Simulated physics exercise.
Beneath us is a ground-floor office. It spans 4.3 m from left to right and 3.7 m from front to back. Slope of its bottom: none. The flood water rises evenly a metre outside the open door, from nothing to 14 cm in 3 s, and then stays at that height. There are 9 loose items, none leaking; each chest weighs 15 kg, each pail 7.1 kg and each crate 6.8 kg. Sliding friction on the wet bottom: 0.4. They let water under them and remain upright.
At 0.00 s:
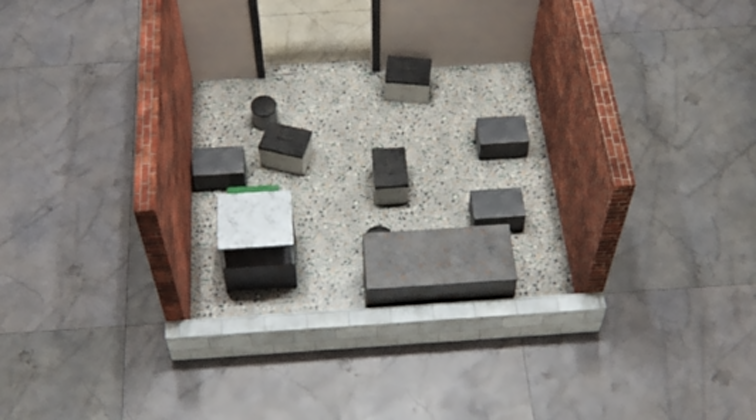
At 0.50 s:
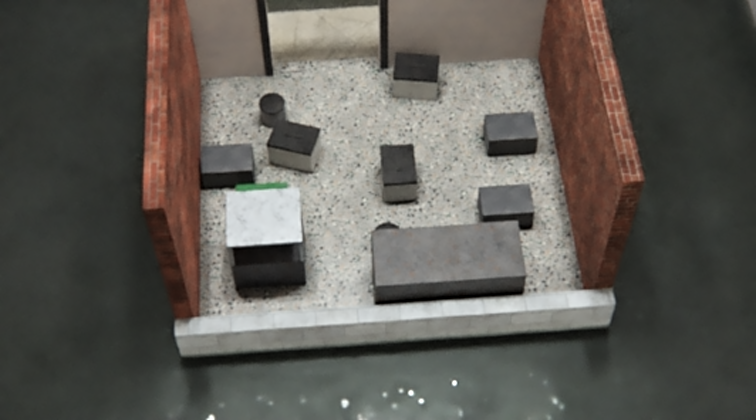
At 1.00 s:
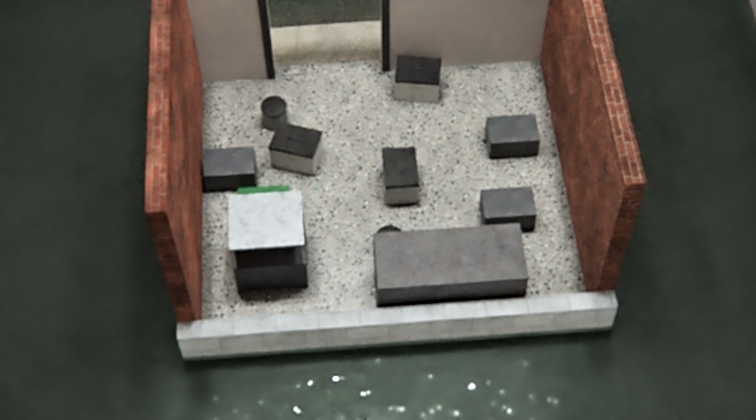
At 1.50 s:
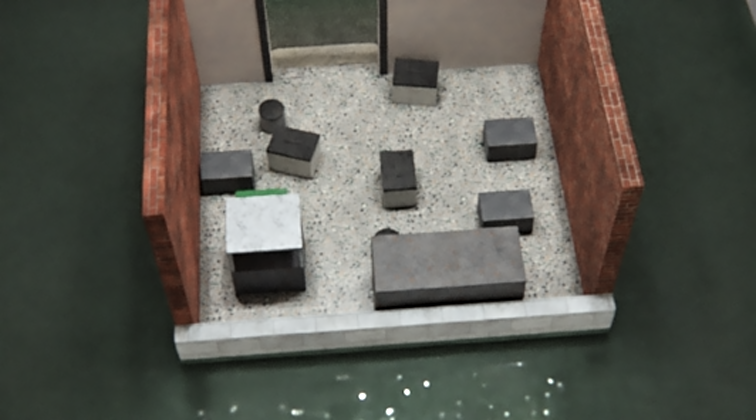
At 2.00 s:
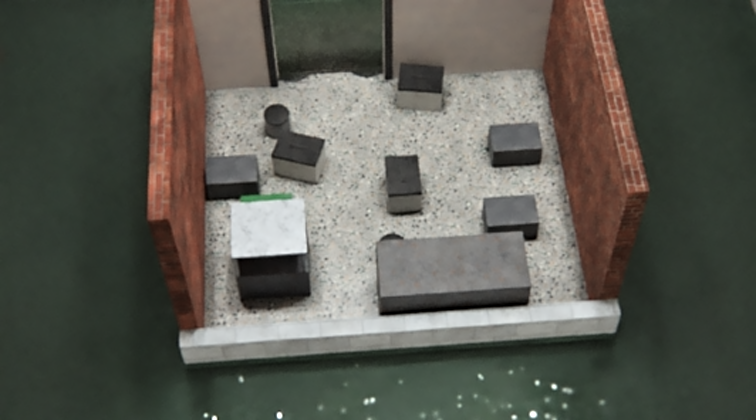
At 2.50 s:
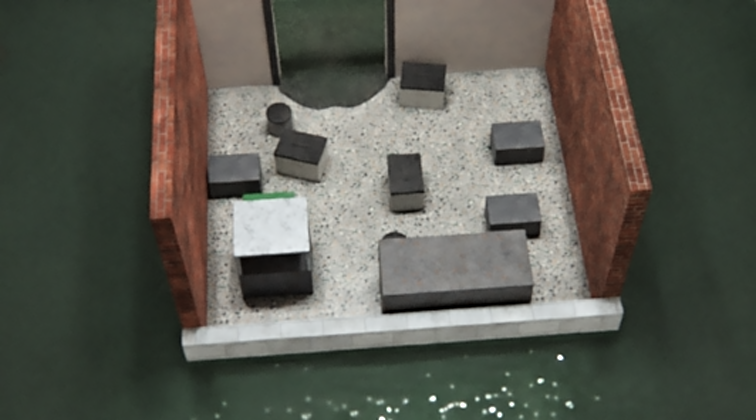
Brick-sided room seen from above, dark water spreading around it, then filling the doorway and edging onto the speckled floor, boxes staying still.
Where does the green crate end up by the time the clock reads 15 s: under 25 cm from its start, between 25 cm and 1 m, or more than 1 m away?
It ends up between 25 cm and 1 m away.
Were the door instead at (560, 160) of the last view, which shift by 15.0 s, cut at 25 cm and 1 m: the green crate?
You'd see the green crate edge over a bit.
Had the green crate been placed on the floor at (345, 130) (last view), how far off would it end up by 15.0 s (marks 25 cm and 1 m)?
Answer: It covers a big distance.
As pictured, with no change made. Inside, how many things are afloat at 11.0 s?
6.
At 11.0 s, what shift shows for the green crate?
Displacement near 5 cm.
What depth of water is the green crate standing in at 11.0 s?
Around 8 cm.
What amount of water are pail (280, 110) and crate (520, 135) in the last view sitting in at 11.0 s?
About 6 and 3 cm.
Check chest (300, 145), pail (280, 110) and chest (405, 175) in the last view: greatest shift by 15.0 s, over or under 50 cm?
Beyond, within, beyond.
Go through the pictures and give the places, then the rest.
The green crate at (253, 200) rests on the ground; water covers 0.0 m2; 0 of 9 have shifted, in the first picture.
The green crate at (262, 198) rests on the ground; water covers 0.0 m2; 0 of 9 have shifted, in the second picture.
The green crate at (264, 201), on the bottom; water covers 0.0 m2; 0 of 9 have shifted, in the third picture.
The green crate at (262, 204) rests on the ground; water covers 0.0 m2; 0 of 9 have shifted, in the fourth picture.
The green crate at (267, 209), on the bottom; 0.0 m2 under water; 0 of 9 have shifted, in the fifth picture.
The green crate at (269, 207) rests on the ground; water covers 0.5 m2; 0 of 9 have shifted, in the sixth picture.
After 3.5 s the green crate is near (269, 207), 0.0 m from its start, aground; 0 afloat.
After 6.8 s the green crate is near (268, 210), 0.0 m from its start, aground; 1 afloat.
After 11.0 s the green crate is near (268, 207), 0.0 m from its start, afloat; 6 afloat.
After 15.0 s the green crate is near (237, 179), 0.5 m from its start, afloat; 9 afloat.
